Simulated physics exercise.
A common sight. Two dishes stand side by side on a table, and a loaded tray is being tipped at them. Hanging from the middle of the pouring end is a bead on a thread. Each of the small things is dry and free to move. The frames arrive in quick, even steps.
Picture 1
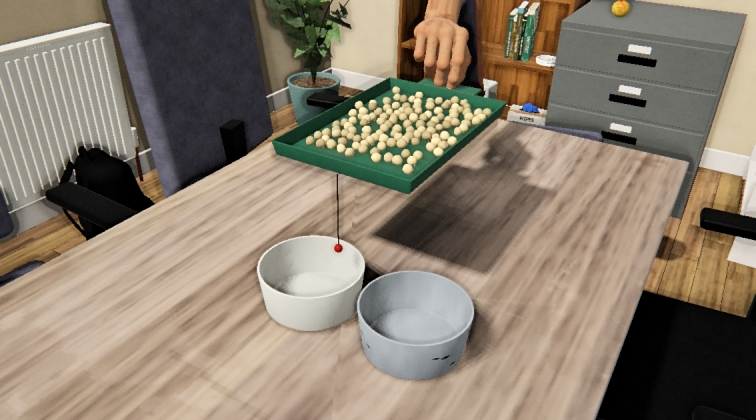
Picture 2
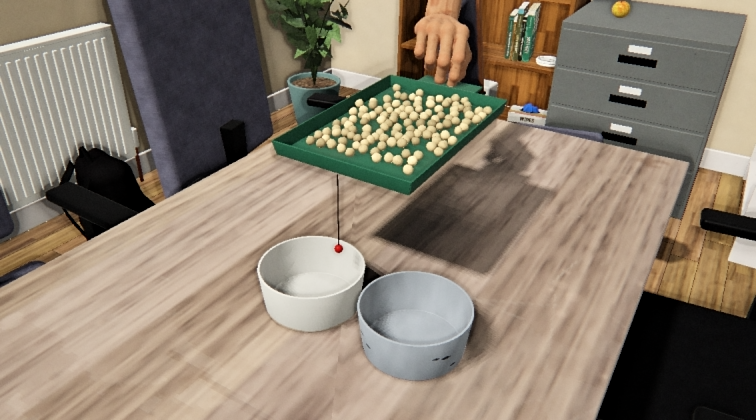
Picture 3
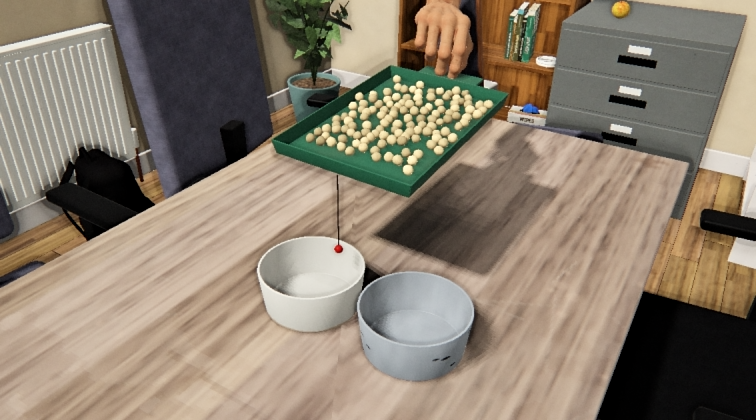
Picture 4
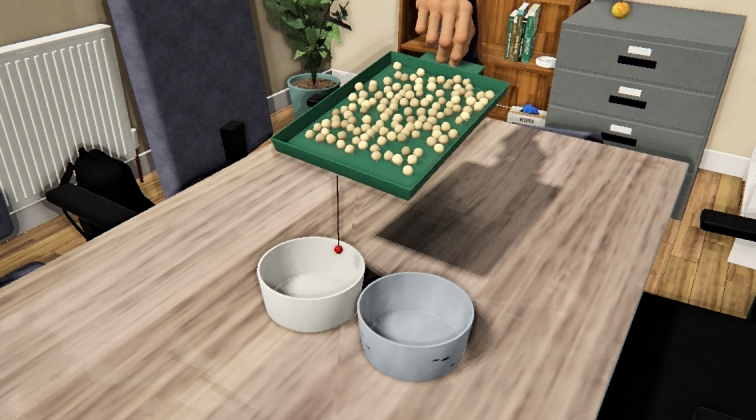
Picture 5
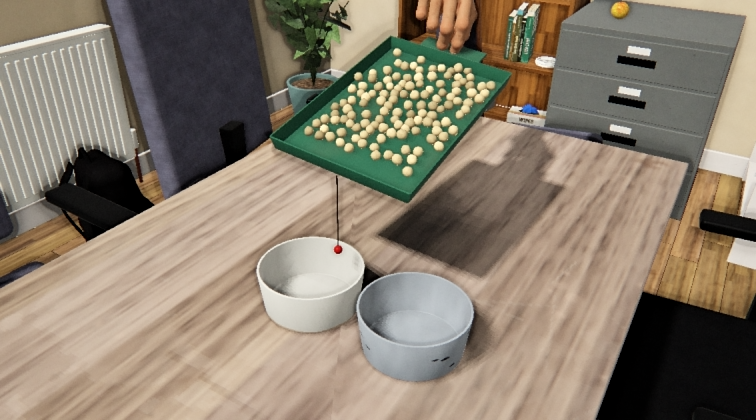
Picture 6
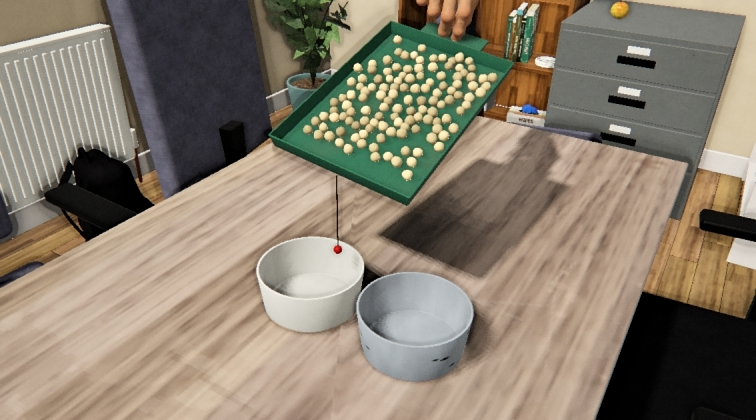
A hand raised the back of a green tray of small, round, cream-coloured nuts above two bowls, steadily tilting it toward the viewer, and then its front edge dipped slightly at the right corner.
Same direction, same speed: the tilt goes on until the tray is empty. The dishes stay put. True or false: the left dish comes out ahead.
False.
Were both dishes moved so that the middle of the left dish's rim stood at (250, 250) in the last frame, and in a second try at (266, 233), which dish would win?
For the first place, the dish on the right side; for the second, the dish on the right side.
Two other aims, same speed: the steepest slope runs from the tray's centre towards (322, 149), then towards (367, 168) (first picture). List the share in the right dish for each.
Close to 0 percent first and close to 50 percent second.
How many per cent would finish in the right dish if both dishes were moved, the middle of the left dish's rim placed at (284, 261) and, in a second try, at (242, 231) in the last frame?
You'd get 100 in a hundred first and 10 in a hundred after that.
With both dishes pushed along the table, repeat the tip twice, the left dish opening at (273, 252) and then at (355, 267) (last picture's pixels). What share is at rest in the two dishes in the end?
Roughly 90% on the first try and 70% on the second.
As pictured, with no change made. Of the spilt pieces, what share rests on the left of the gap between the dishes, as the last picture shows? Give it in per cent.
Close to 40 %.
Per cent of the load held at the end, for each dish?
The left dish keeps near 10 in a hundred, the right dish near 80 in a hundred.
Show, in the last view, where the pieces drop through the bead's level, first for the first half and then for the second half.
I'd say close to (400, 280) at first and close to (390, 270) later on.
Soon after the last picture, tray tipped steeply; most on the tray; a stray few in the right dish; a small part in the air.
A little later, tray tipped past a quarter turn; a small part on the tray; about two thirds in the right dish; a small part in the left dish; a small part outside both; a small part in the air.
Later still, tray tipped past a quarter turn; most in the right dish; a small part in the left dish; a small part outside both.
At rest, tray tipped past a quarter turn; most in the right dish; a small part in the left dish; a small part outside both.
